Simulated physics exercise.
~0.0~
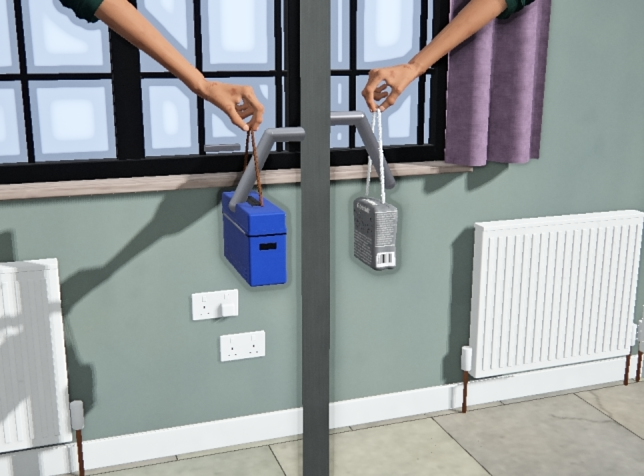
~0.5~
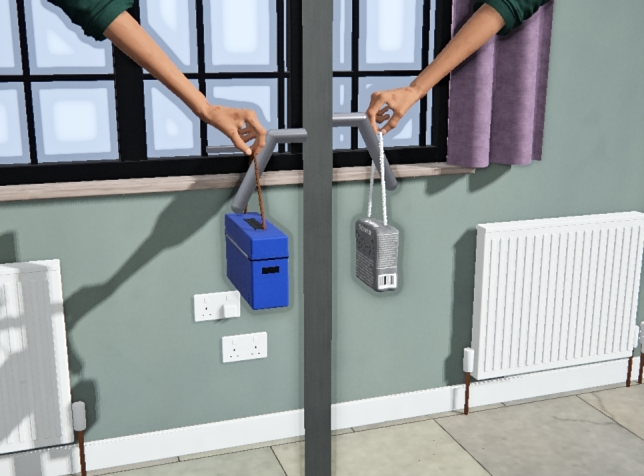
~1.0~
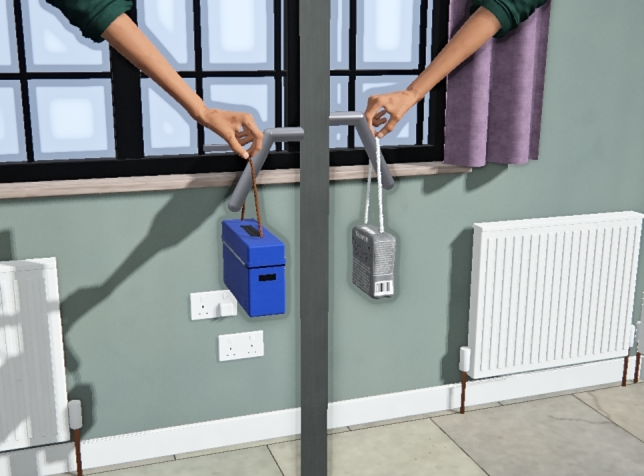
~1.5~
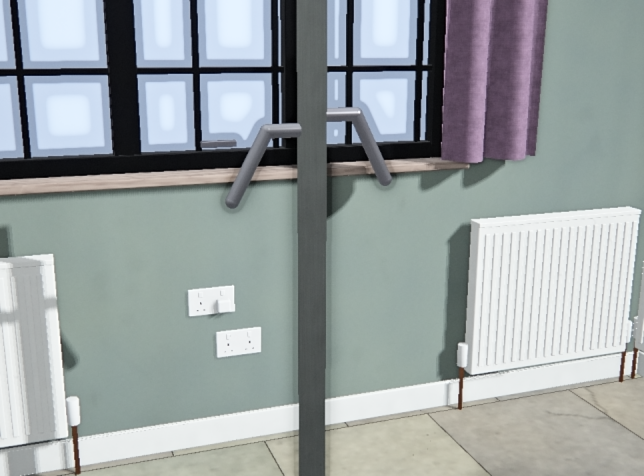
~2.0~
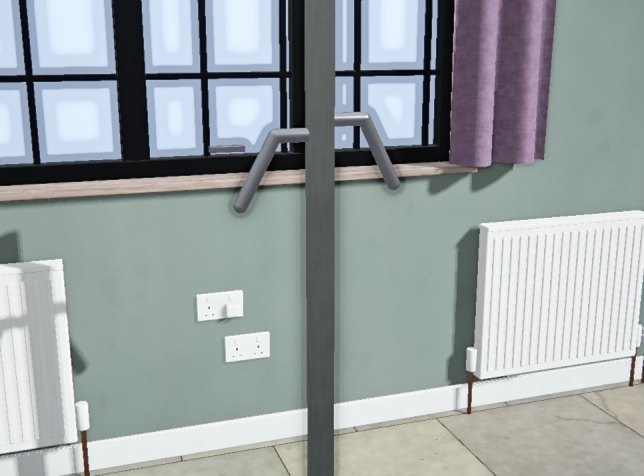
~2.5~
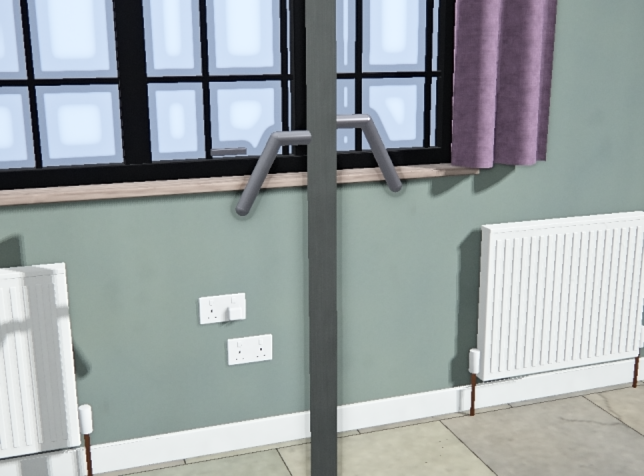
Blue case and grey pouch being lowered by two hands beside a post's angled pegs, then gone, leaving the pegs bare.
